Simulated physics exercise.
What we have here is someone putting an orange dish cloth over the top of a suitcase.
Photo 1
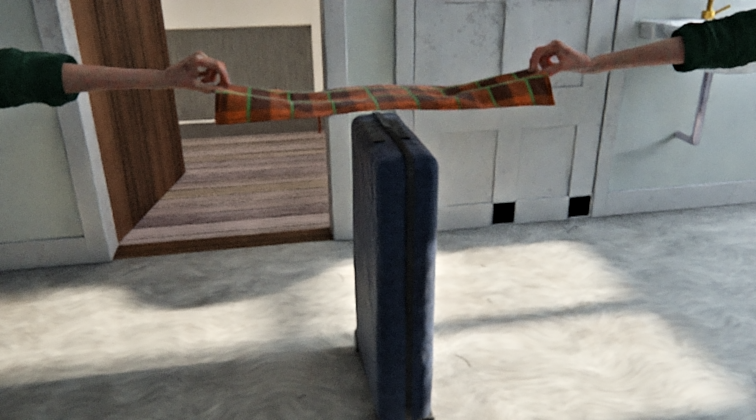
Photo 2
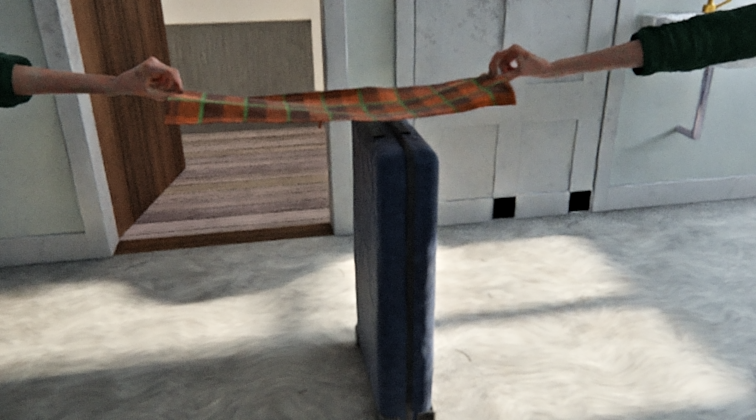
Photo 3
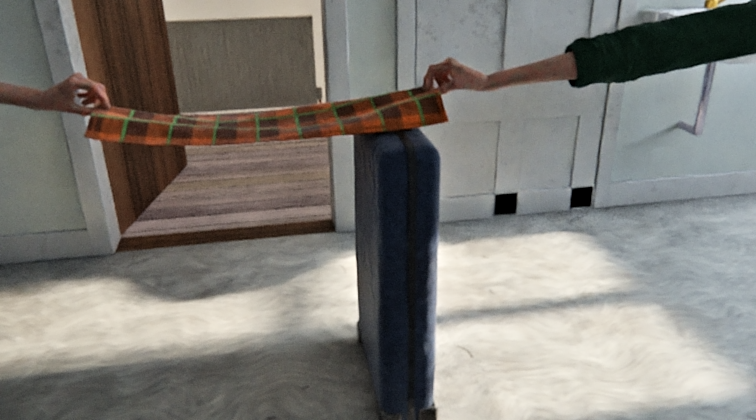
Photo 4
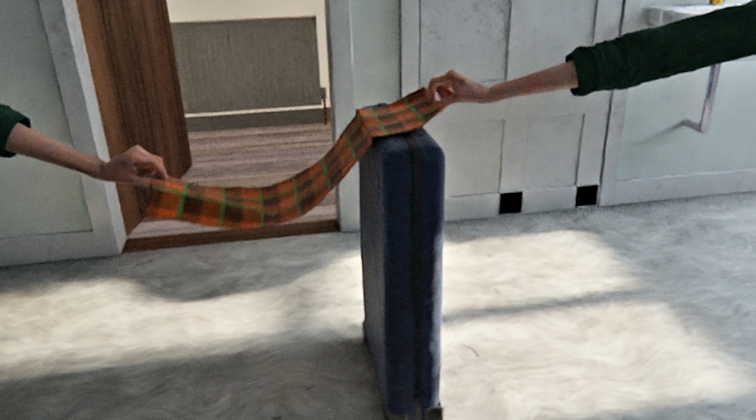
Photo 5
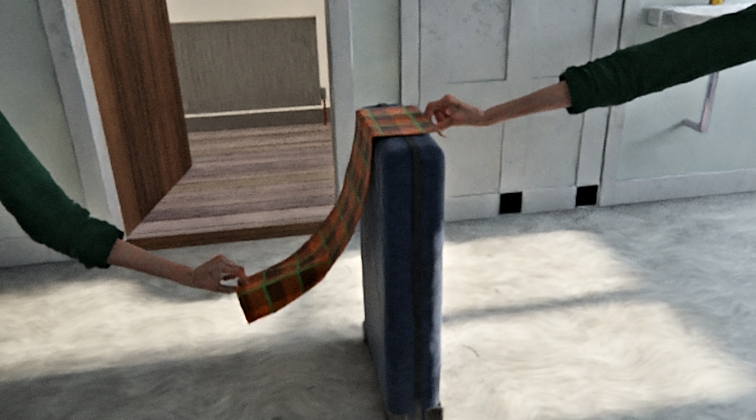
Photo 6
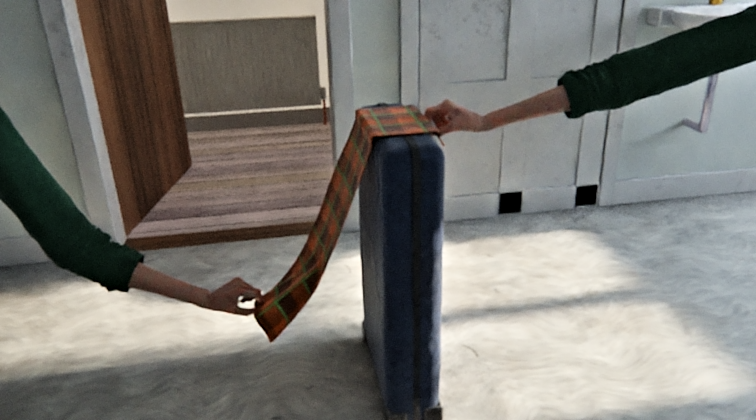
An orange plaid cloth, stretched between two hands in dark green sleeves, moves left above an upright dark blue suitcase on a pale, sunlit floor, seen from slightly above. Behind are white panelled walls and an open brown door at left. The right hand lowers its end onto the suitcase top while the left hand swings down and inward, draping most of the cloth down the left side.
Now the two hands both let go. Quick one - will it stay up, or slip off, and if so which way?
Seems to me it will go over the left edge.
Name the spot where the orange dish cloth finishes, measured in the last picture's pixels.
Roughly (345, 384).
Then, 0.36 s later than the last view, dish cloth clear of the top and falling near (340, 296).
Then, 0.62 s later than the last view, dish cloth in a heap on the floor near (343, 382).
Finally, dish cloth in a heap on the floor near (344, 384). The orange dish cloth slips off to the left.
